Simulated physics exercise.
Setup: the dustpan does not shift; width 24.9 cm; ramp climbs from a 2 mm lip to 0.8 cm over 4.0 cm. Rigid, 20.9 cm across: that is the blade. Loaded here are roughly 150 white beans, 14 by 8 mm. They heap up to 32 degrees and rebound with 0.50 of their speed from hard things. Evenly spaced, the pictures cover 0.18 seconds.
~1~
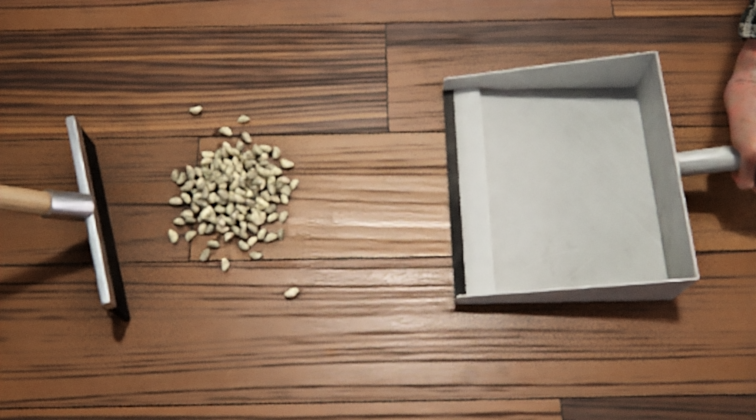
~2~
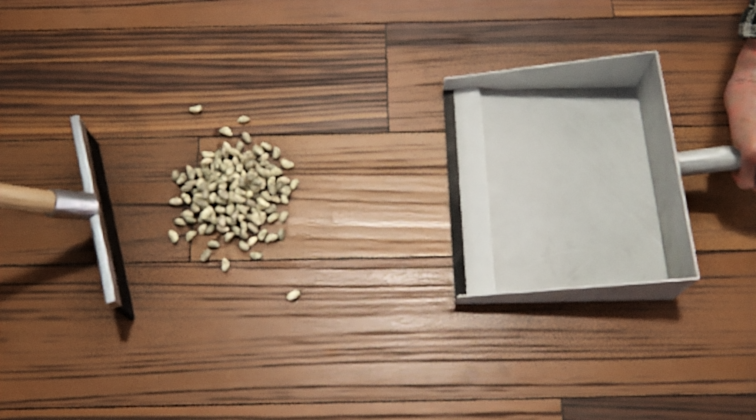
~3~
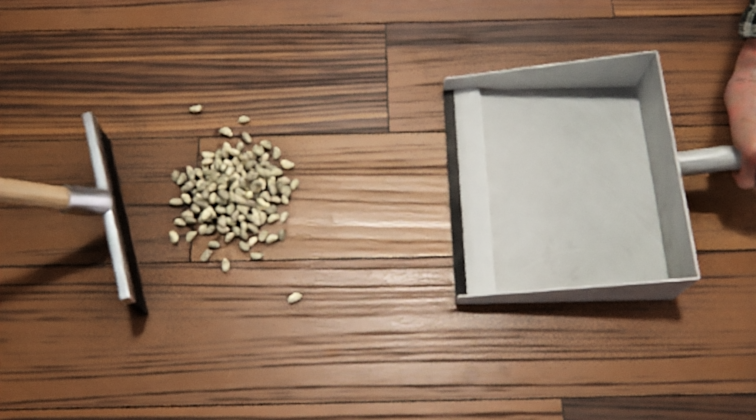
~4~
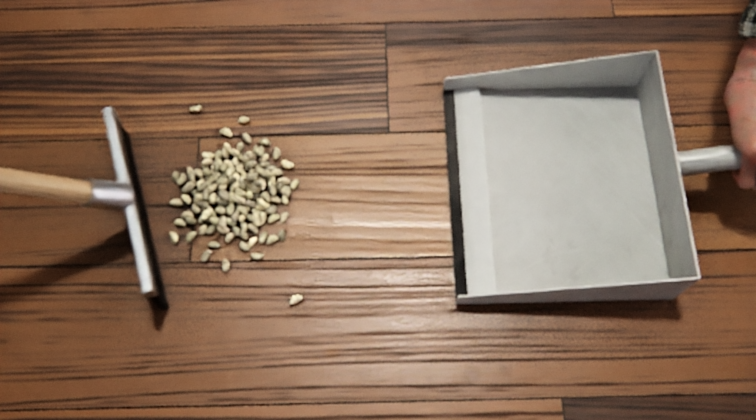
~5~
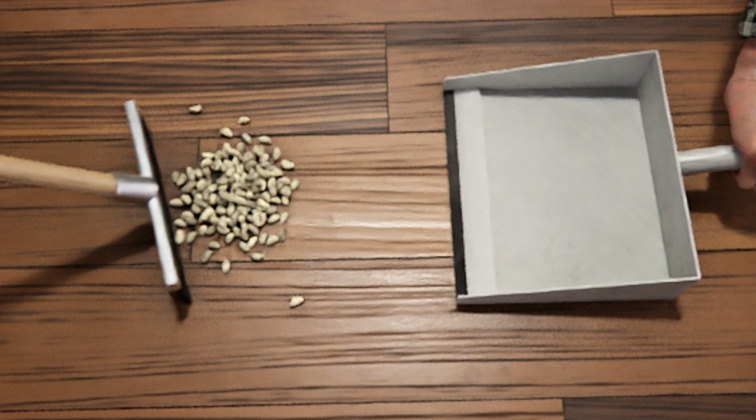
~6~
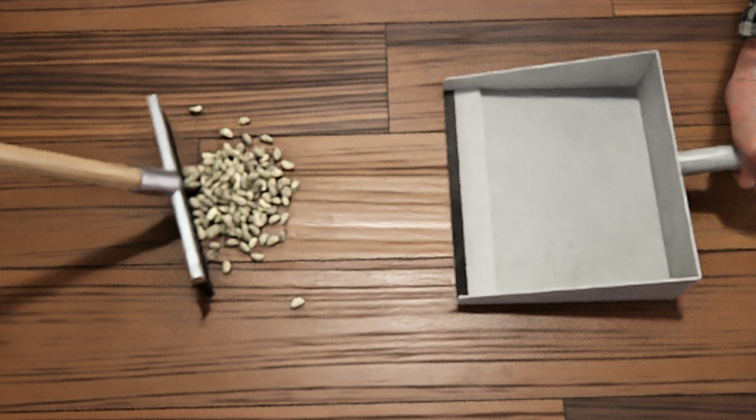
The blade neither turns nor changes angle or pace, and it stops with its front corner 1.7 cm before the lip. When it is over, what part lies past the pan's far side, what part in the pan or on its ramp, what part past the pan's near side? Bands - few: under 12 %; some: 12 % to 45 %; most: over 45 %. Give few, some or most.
Far side: Some, pan: Some, near side: Few.
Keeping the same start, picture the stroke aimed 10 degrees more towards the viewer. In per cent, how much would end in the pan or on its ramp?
Roughly 15 per cent would finish in the pan or on its ramp.
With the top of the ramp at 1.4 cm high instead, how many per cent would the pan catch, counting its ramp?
In that case roughly 15 percent.
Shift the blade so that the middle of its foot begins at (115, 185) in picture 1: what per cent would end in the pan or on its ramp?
Close to 20 in a hundred.
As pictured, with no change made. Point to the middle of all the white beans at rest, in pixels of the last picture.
Roughly pixel (436, 128).
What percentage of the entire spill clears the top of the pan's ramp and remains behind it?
Estimate: Near 0 per cent of all.
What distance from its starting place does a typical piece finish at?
That distance is around 24 cm.
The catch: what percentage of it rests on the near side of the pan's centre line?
I'd say near 20 per cent.
Then, 0.19 s after the last picture, middle of the blade 16 cm from the lip; 0 % over the lip, far side 0 %, near side 0 %.
Then, 0.32 s after the last picture, middle of the blade 8 cm from the lip; 0 % over the lip, far side 10 %, near side 0 %.
Then, 0.58 s after the last picture, middle of the blade 5 cm from the lip; 20 % over the lip, far side 20 %, near side 0 %.
In the end, far side 20 %, pan 20 %, near side 0 %, in front of the lip or behind the blade 60 %.
